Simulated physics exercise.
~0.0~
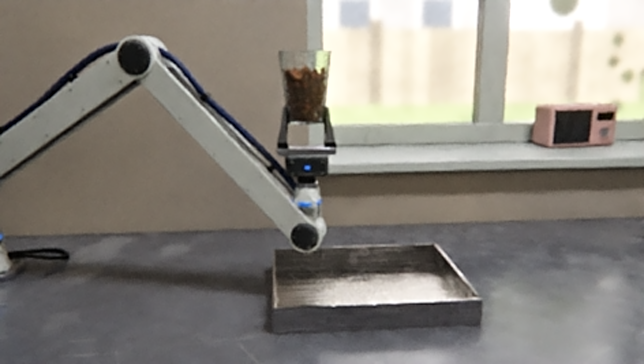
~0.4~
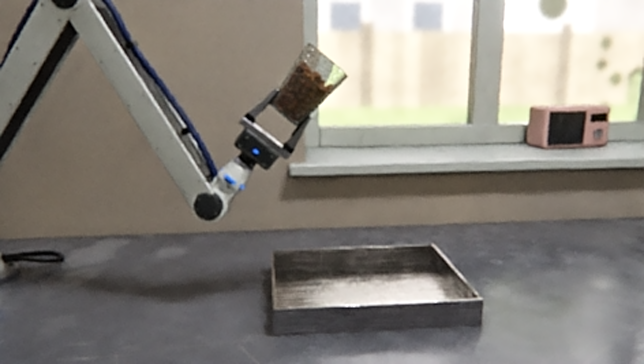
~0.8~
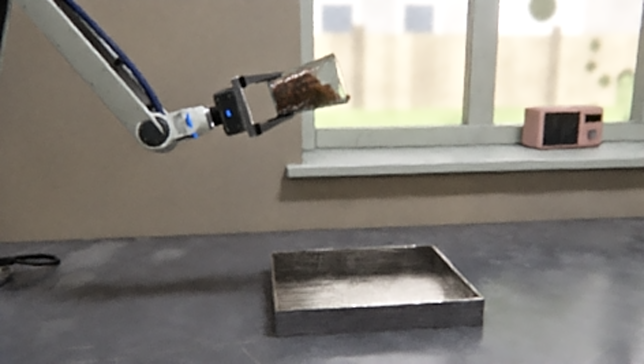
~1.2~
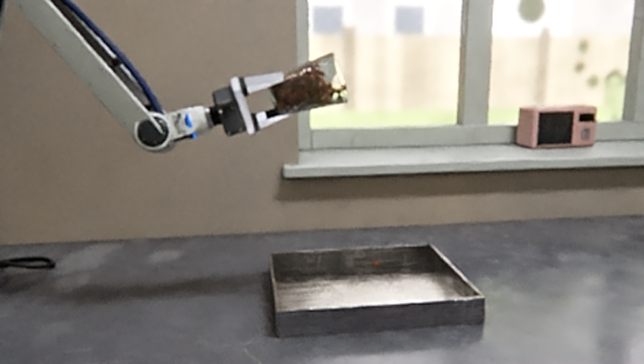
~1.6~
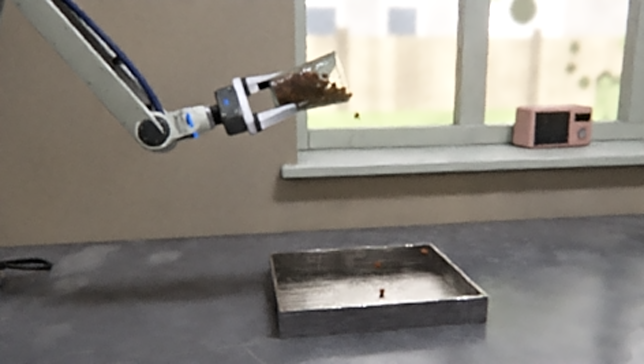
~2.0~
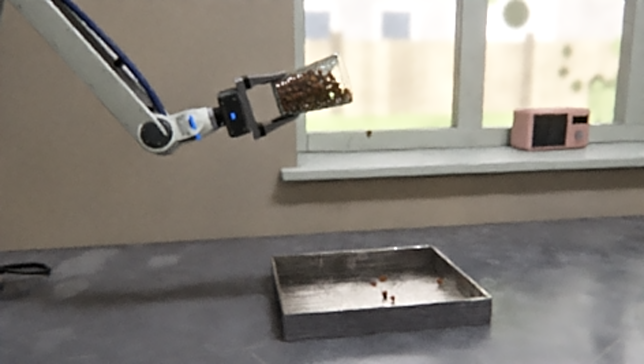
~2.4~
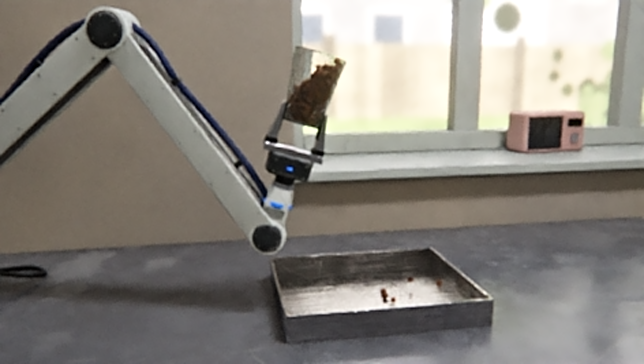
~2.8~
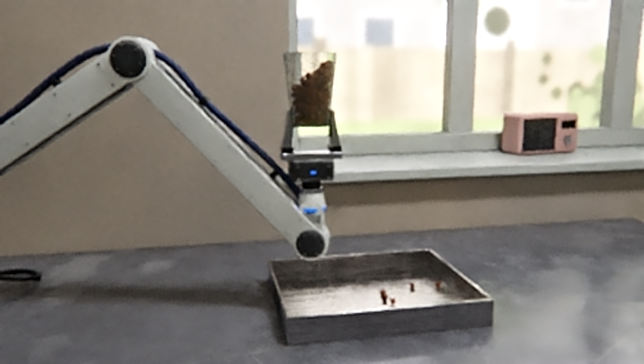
A robot arm tipped a clear tumbler of brown pet food pellets onto its side above a shallow metal tray, letting just a few drop in, then swung it back upright, still holding most of the pellets beside the window.
